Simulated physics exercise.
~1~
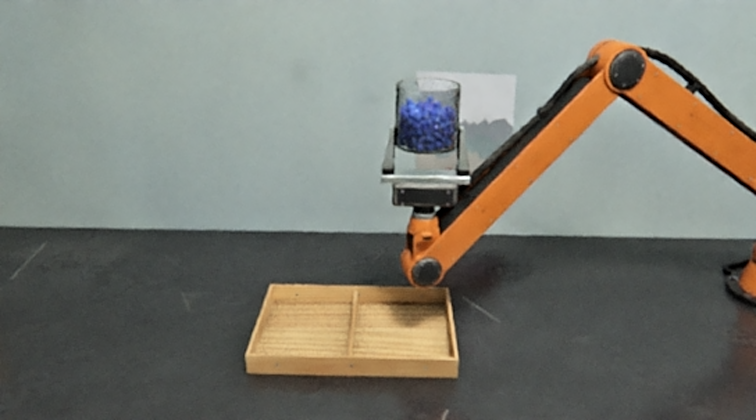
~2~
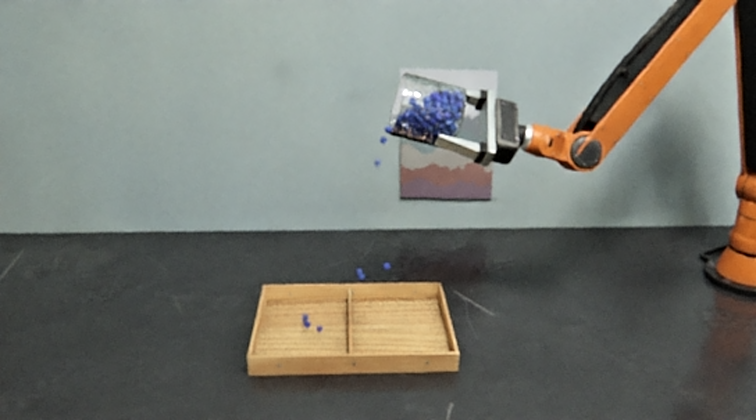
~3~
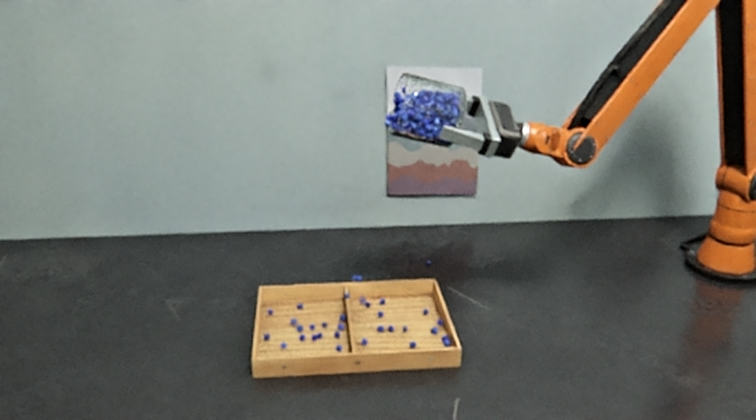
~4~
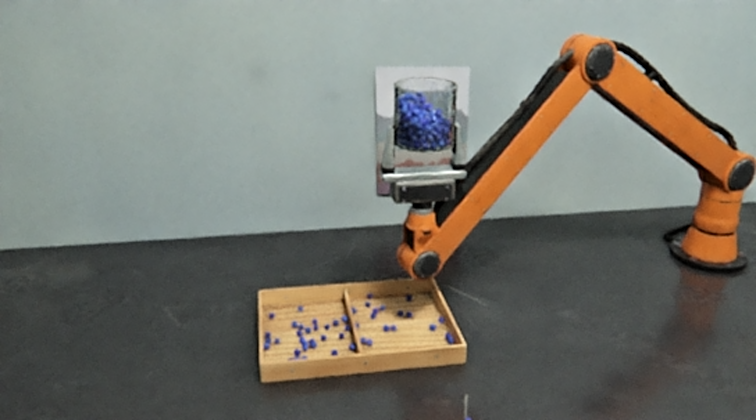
In the video, an orange robotic arm holds a clear tumbler of blue beads above a divided wooden tray, then tips it sideways so some beads fall and scatter across both compartments, before returning it upright with most of the beads still inside.
